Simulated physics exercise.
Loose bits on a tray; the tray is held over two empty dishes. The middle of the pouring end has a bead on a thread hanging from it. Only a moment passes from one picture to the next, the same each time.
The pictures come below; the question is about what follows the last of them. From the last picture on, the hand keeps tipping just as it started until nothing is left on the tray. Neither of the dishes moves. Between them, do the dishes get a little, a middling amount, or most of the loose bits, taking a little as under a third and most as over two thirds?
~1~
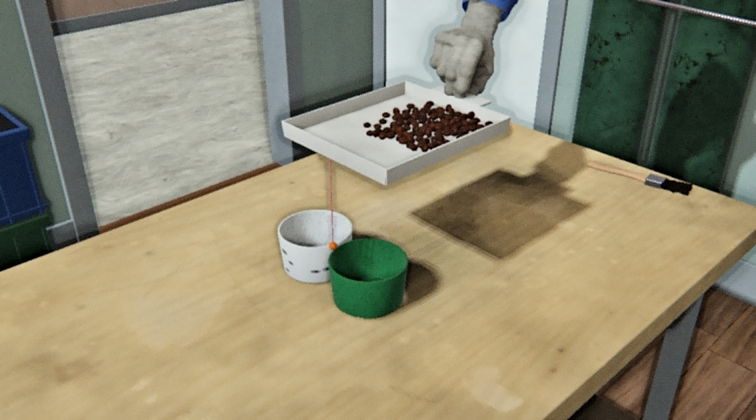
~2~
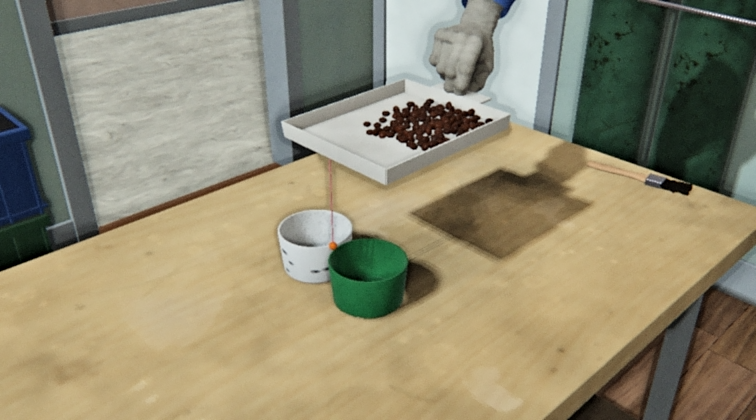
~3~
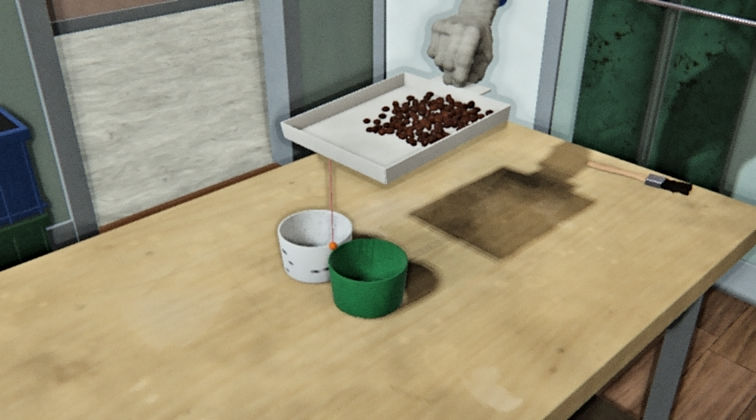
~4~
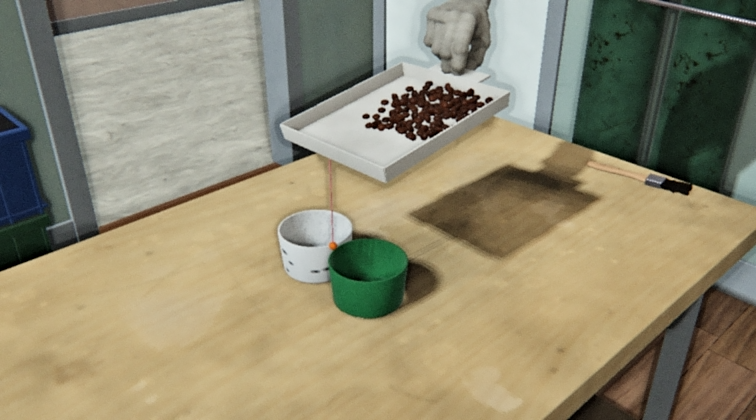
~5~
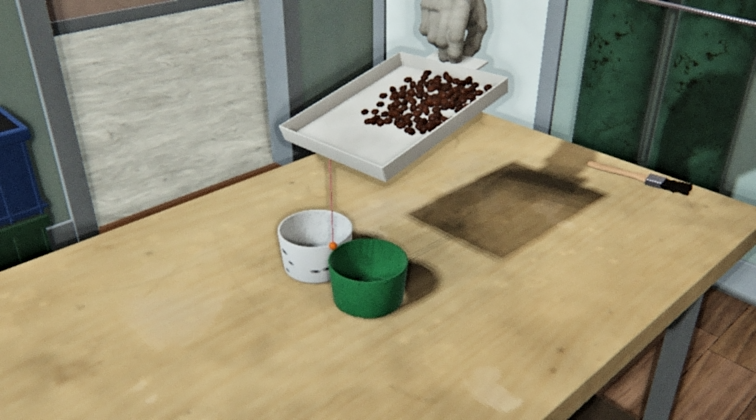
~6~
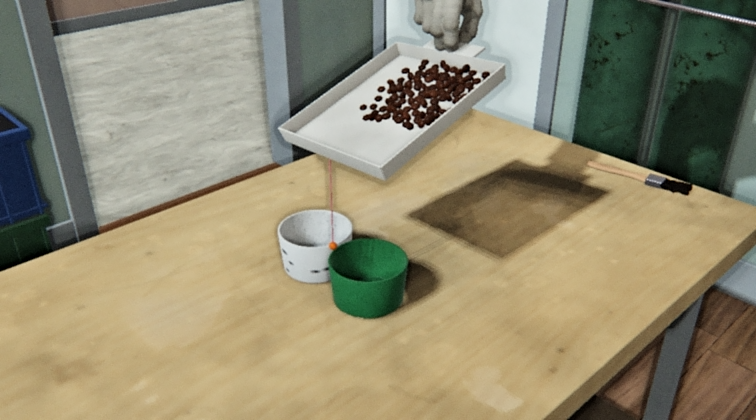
They get a little.
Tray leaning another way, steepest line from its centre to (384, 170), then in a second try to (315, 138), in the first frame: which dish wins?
Try one: Right-side dish; try two: Left-side dish.
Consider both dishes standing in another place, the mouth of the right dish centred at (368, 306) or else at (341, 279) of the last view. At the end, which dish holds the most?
For the first try I'd say the dish over on the left, and for the second, the dish over on the left.
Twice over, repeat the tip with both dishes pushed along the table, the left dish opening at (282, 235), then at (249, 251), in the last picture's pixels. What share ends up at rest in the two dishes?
The first gives 60 %, the second 70 %.
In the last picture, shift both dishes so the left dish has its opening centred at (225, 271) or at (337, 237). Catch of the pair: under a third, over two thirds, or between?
At the first place below one third, at the second below one third.
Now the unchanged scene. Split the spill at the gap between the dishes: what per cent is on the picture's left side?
Estimate: About 90 percent.
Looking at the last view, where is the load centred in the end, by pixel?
Near (267, 301), more or less.
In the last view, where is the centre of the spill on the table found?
Estimate: Around (262, 307).
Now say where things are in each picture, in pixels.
In the first picture, corners of the pouring end (284, 121) and (386, 169), level; middle of the load (434, 124), flat chocolate drops; left dish (287, 257); right dish (339, 291); bead on its thread (333, 246).
In the second picture, corners of the pouring end (284, 122) and (386, 168), level; middle of the load (434, 122).
In the third picture, corners of the pouring end (283, 123) and (385, 168), tipped barely, lowest at the left corner; middle of the load (433, 116).
In the fourth picture, corners of the pouring end (282, 124) and (384, 167), tipped a little, lowest at the left corner; middle of the load (432, 108).
In the fifth picture, corners of the pouring end (281, 126) and (382, 166), tipped a little, lowest at the left corner; middle of the load (431, 99).
In the sixth picture, corners of the pouring end (281, 128) and (381, 166), tipped clearly, lowest at the left corner; middle of the load (428, 90); left dish (287, 257); right dish (339, 291).
Just after the last frame, tray tipped steeply; the larger part on the tray; about a tenth in the air.
A moment on, tray tipped past a quarter turn; roughly half on the tray; just a few in the right dish; just a few in the left dish; roughly half outside both; about a tenth in the air.
Further on, tray tipped past a quarter turn; about a tenth in the left dish; almost all outside both.
When it is over, tray tipped past a quarter turn; just a few in the right dish; about a tenth in the left dish; almost all outside both.
